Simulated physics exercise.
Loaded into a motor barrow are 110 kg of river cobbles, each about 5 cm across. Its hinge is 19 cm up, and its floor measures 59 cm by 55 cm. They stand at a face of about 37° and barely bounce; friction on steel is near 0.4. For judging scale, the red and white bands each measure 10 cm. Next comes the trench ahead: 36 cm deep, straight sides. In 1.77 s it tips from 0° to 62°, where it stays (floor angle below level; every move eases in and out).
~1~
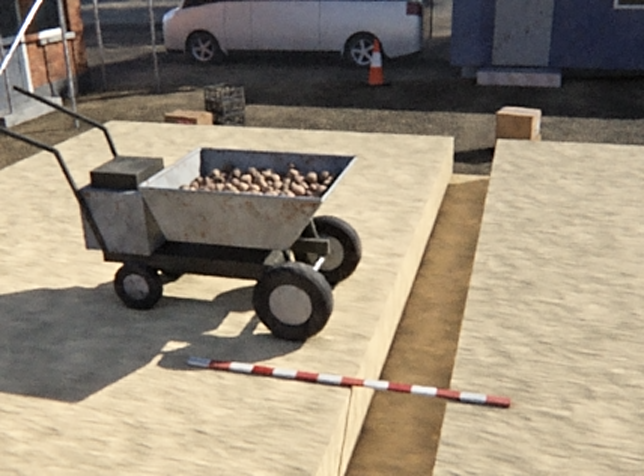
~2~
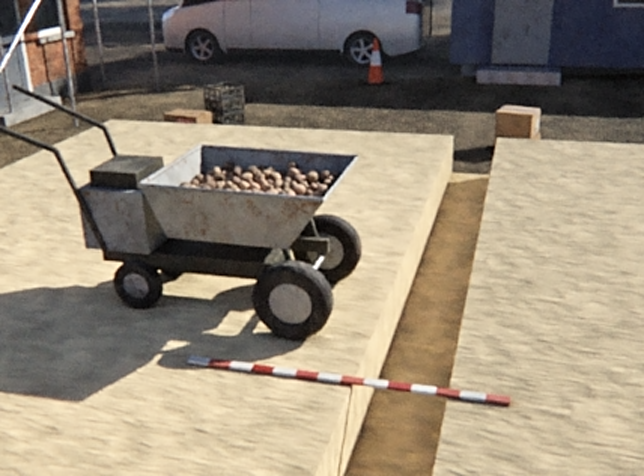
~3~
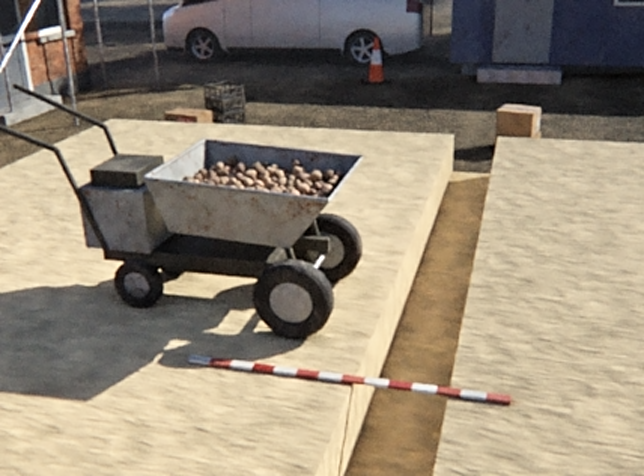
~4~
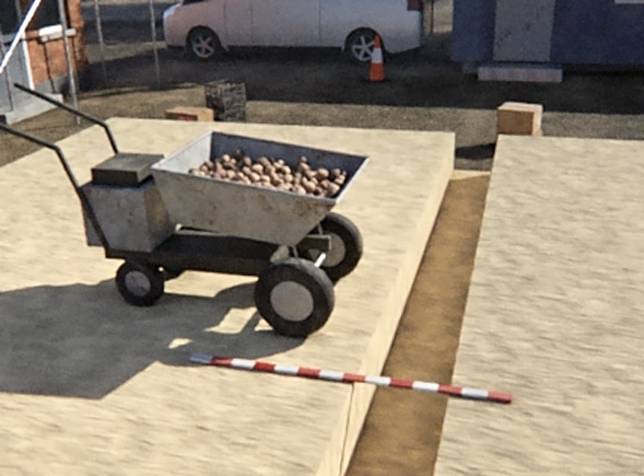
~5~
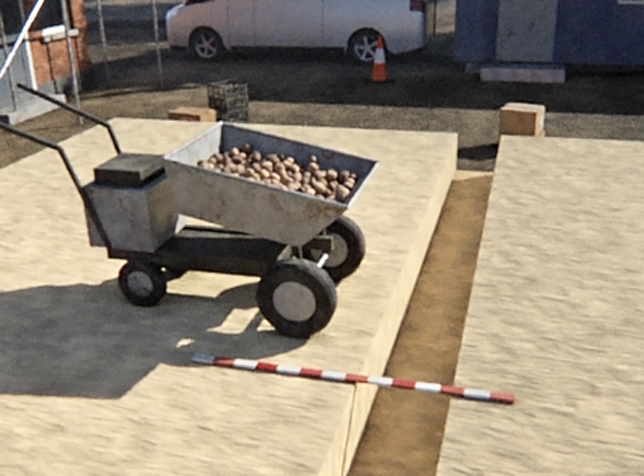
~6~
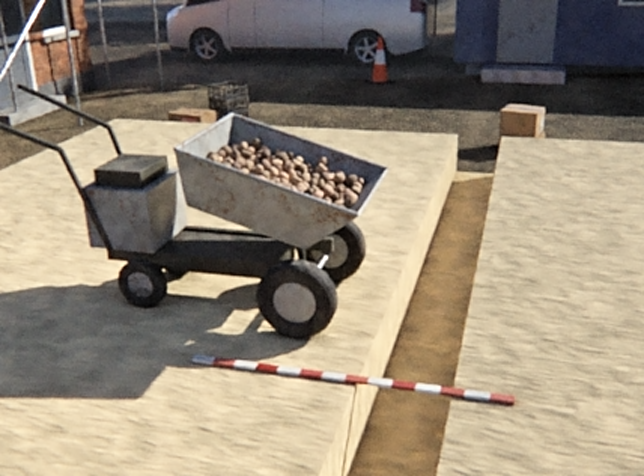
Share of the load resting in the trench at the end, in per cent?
63 per cent.
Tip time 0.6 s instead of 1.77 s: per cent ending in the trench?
It would come to roughly 40 per cent.
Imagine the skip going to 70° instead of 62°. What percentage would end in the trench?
Roughly 75%.
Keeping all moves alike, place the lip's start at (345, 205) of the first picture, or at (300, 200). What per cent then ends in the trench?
Estimates: 40 % then 75 %.
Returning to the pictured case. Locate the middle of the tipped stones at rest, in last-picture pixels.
Somewhere around (439, 370) in the last picture.
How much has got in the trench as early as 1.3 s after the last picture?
By that point it's something like 15 in a hundred.
Then, 0.7 s after the last picture the floor is at 52°, 100 % in the skip; the foremost stones are at (399, 241).
Then, 1.3 s after the last picture the floor is at 62°, 81 % in the skip, 17 % in the trench, 2 % past the trench; the foremost stones are at (489, 306).
Then, 1.6 s after the last picture the floor is at 62°, 57 % in the skip, 32 % in the trench, 10 % past the trench; the foremost stones are at (531, 312).
Then, 3.6 s after the last picture the floor is at 62°, 25 % in the skip, 63 % in the trench, 11 % past the trench; the foremost stones are at (557, 328).
